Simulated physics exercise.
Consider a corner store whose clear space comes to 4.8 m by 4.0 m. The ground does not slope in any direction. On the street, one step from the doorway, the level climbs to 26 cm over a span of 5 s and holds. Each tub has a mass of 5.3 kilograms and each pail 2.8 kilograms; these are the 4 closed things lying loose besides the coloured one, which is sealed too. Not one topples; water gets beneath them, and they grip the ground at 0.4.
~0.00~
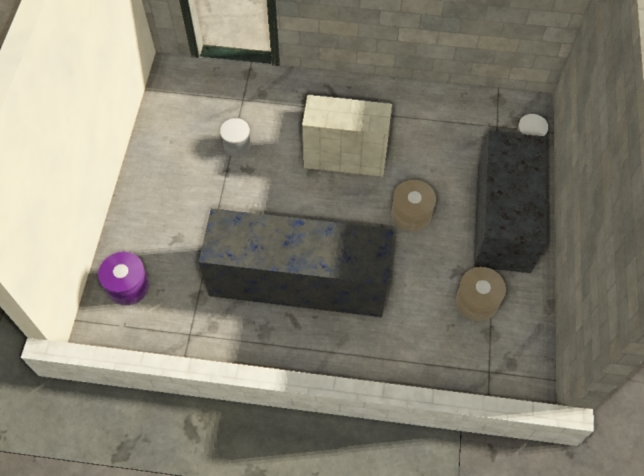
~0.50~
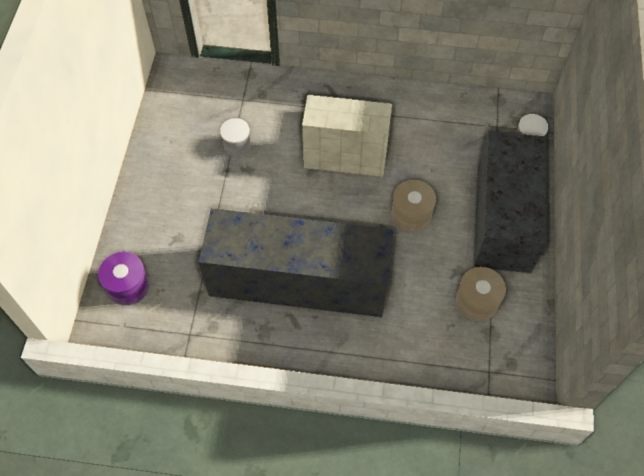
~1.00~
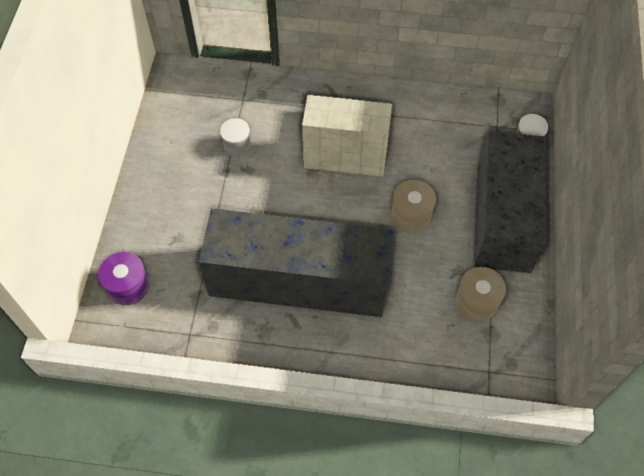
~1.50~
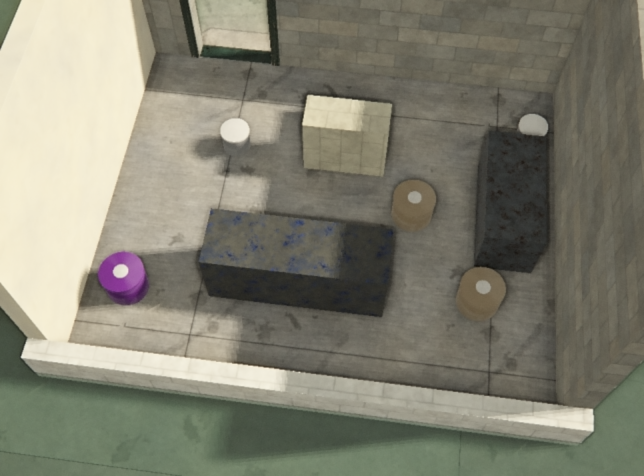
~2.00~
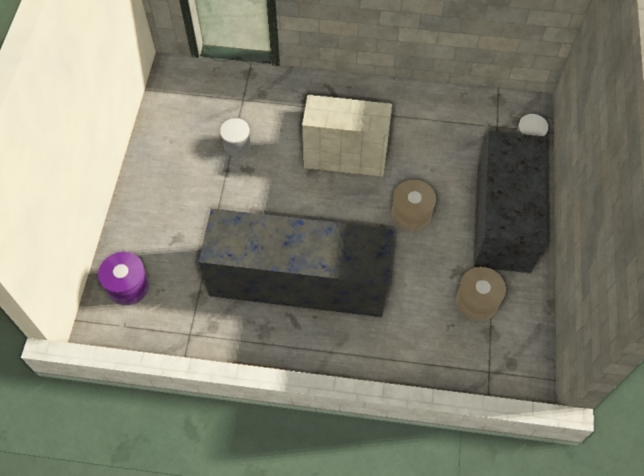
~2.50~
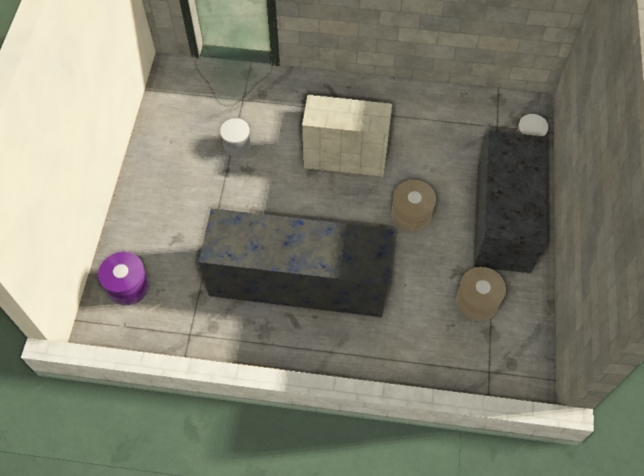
Greenish water spreading across the street outside a small walled room, then showing in the doorway, while purple tub and other objects stay still.
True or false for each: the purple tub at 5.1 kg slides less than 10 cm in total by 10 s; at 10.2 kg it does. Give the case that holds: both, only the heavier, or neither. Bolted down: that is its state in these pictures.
The case that holds: Neither.
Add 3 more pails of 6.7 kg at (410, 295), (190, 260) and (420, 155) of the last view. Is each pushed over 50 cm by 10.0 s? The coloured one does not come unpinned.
Below the mark, above the mark, below the mark.
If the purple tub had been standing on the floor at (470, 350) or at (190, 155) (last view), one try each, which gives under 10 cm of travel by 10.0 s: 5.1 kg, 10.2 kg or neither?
First try, both options fail; second try, both options fail.
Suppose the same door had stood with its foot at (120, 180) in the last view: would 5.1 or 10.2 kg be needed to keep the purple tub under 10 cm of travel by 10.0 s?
If so, then only the second option works.
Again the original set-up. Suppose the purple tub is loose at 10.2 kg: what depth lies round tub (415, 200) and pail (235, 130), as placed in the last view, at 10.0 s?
Depths: Near 4 cm, then near 8 cm.
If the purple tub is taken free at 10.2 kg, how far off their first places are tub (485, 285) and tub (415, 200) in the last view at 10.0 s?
Shifts: 60 cm / 120 cm.
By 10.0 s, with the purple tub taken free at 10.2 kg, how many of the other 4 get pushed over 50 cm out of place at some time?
It adds up to 3.
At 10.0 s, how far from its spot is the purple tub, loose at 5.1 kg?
Shift: About 300 cm.
After 3.5 s the purple tub would be 0 cm from its start with 5.1 kg and 0 cm from its start with 10.2 kg; 0 cm of water round it then.
After 4.5 s the purple tub would be 0 cm from its start with 5.1 kg and 0 cm from its start with 10.2 kg; 0 cm of water round it then.
After 7.0 s the purple tub would be 57 cm from its start with 5.1 kg and 62 cm from its start with 10.2 kg; 13 cm of water round it then.
After 10.0 s the purple tub would be 320 cm from its start with 5.1 kg and 267 cm from its start with 10.2 kg; 7 cm of water round it then.
